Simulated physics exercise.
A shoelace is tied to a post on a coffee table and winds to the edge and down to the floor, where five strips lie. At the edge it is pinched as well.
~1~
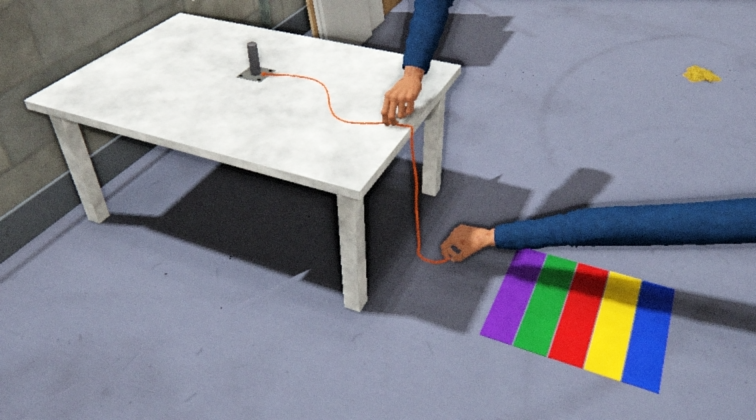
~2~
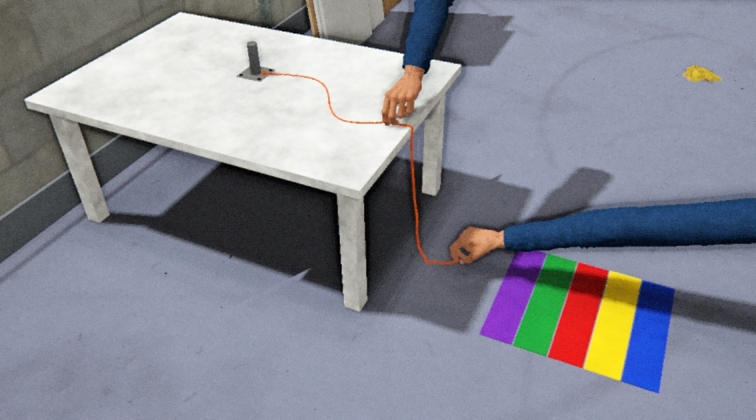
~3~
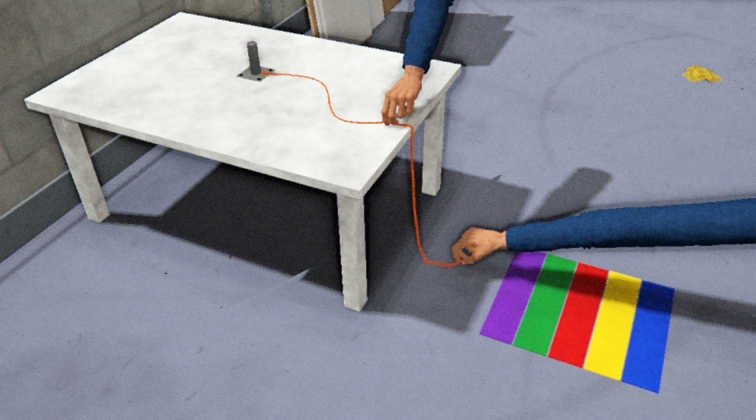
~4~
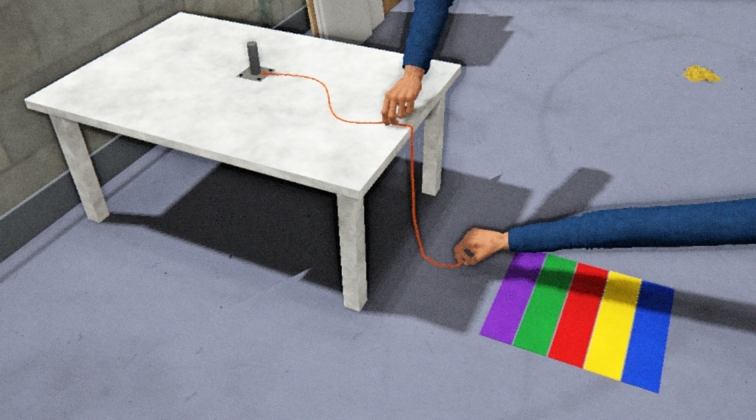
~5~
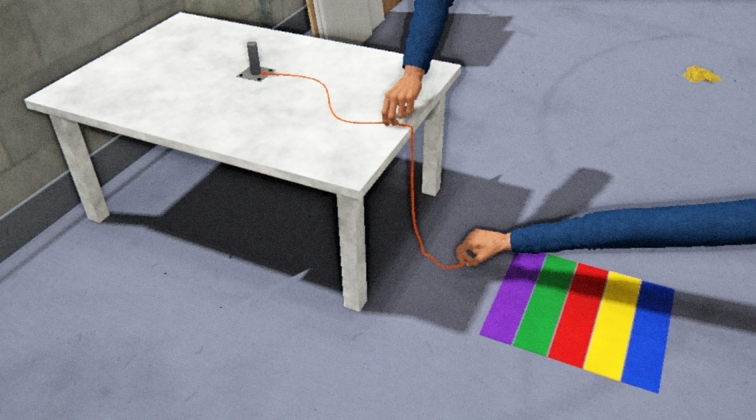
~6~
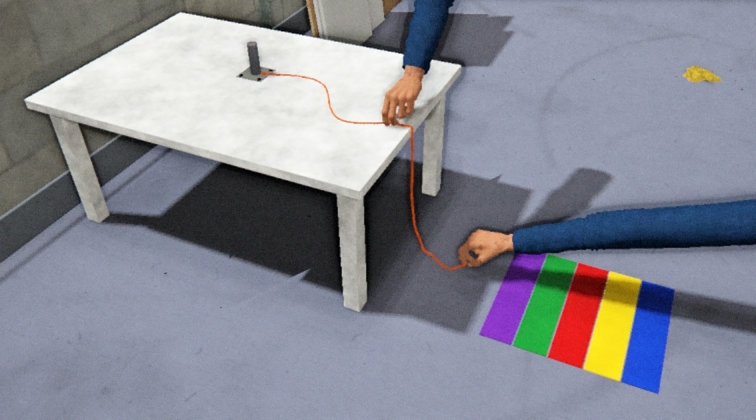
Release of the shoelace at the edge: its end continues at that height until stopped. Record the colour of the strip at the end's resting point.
Resting point: Red strip.
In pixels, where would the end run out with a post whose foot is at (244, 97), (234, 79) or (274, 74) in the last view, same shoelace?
The first try gives about (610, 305), the second about (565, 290) and the third about (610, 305).
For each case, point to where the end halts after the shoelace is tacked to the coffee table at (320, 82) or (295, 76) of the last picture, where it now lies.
Approximately (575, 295) and (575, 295), respectively.
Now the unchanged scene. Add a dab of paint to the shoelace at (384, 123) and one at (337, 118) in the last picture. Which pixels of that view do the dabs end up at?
In that view they sit near (415, 131) and near (374, 113).
A little later, end near (516, 277); over purple.
Next, end near (557, 289); over green.
When it is tight, end near (584, 297); over red. It gets as far as the red strip.
